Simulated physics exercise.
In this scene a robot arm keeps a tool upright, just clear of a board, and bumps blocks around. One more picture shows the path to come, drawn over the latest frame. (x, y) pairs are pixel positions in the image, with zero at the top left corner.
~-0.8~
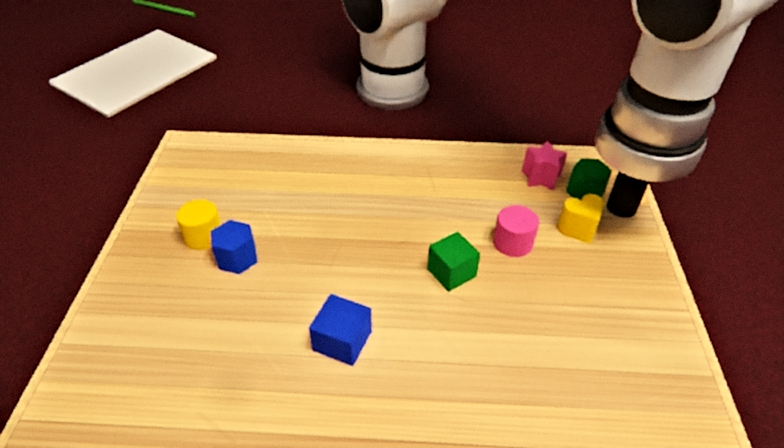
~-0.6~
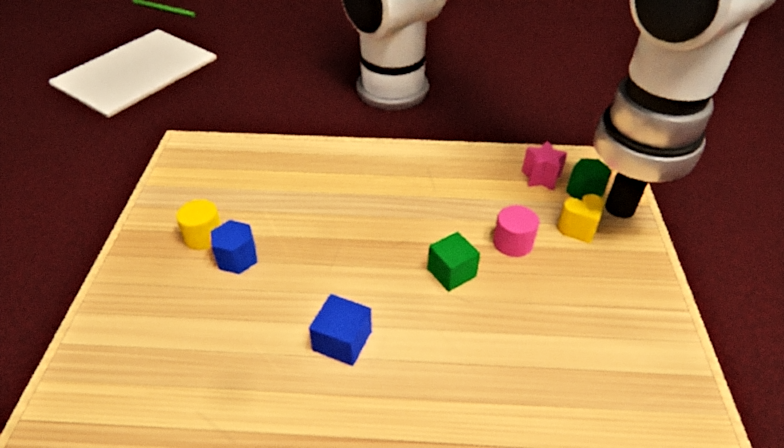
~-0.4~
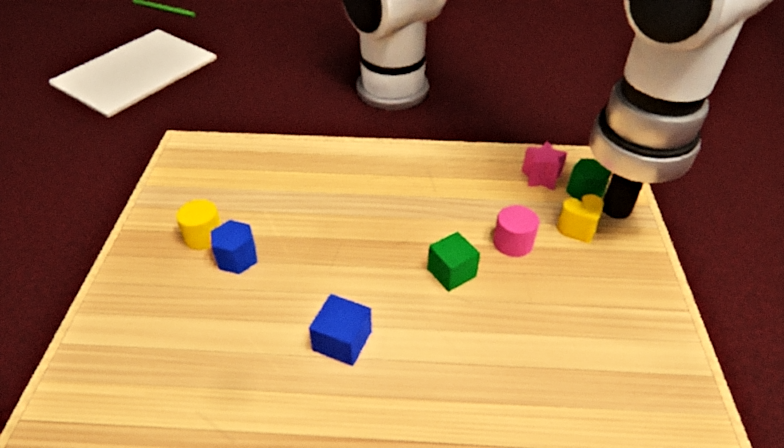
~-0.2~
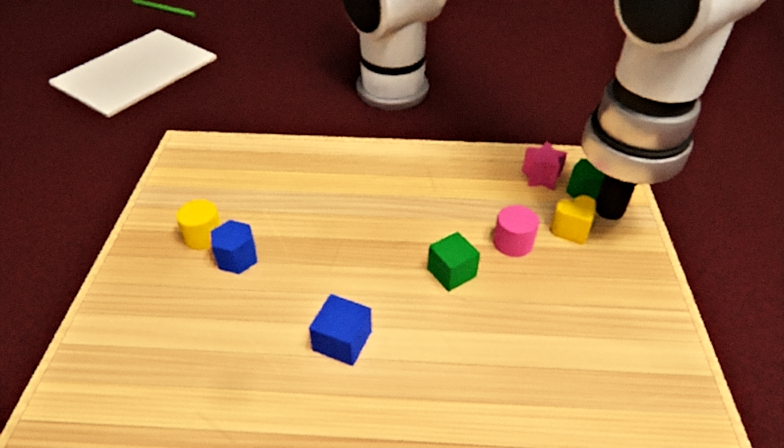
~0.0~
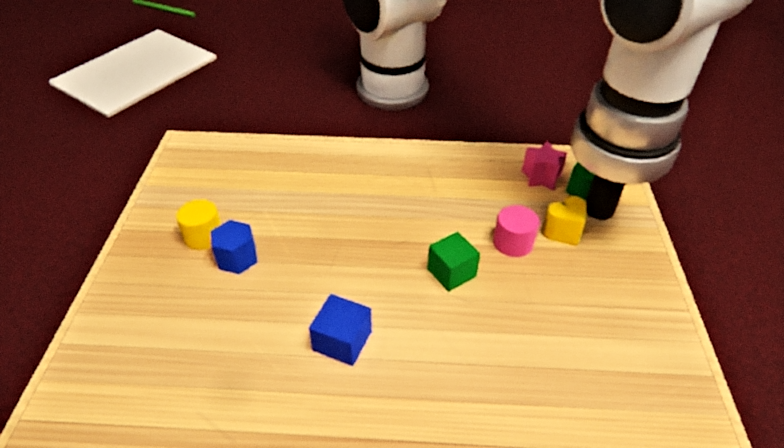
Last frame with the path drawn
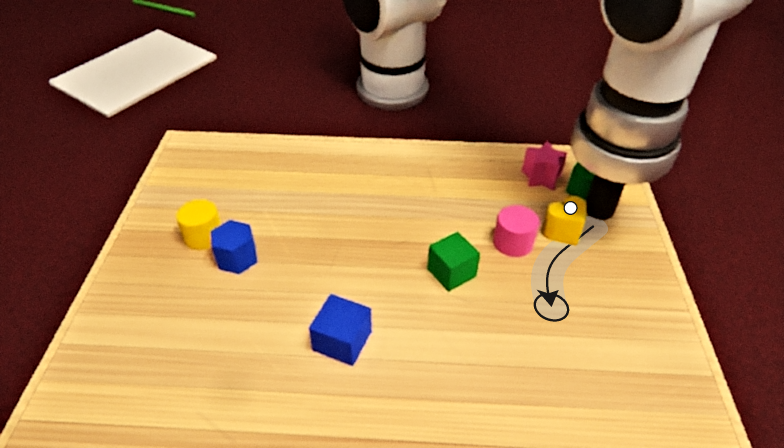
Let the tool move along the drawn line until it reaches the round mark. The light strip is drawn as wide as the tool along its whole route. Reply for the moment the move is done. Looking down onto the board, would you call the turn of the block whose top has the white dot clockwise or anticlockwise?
The turn is clockwise.
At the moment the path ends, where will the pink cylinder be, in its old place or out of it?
Here the pink cylinder moves off its spot.
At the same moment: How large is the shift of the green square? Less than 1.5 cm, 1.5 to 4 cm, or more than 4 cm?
Displaced less than 1.5 cm.
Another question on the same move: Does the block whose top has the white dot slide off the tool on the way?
The answer is yes.
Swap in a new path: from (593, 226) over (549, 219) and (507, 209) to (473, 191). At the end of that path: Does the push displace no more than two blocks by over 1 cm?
The answer is yes.
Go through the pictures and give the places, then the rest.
Tool tip (621, 208); block tops, green square (455, 249); pink cylinder (519, 218); yellow heart-shaped block (587, 205); green hexagonal block (593, 168), in the first frame.
Tool (620, 208); blocks unchanged, in the second frame.
Tool (616, 209); blocks unchanged, in the third frame.
Tool (609, 210); yellow heart-shaped block (580, 206), in the fourth frame.
Tool (599, 210); green square (455, 249); pink cylinder (519, 218); yellow heart-shaped block (571, 208); green hexagonal block partly hidden, in the fifth frame.
Path on the board, from (593, 226) via (568, 246) and (548, 272), ending at (551, 307); the dot is on the yellow heart-shaped block.
What follows on the original path. One third of the way, tool (572, 231); pink cylinder (505, 219); yellow heart-shaped block (544, 213), turned 15° clockwise.
Two thirds of the way, tool (553, 256); pink cylinder (502, 219); yellow heart-shaped block (541, 213), turned 25° clockwise.
At the end, tool (557, 291); green square in place; pink cylinder (502, 219); yellow heart-shaped block (541, 213), turned 25° clockwise; green hexagonal block in place.
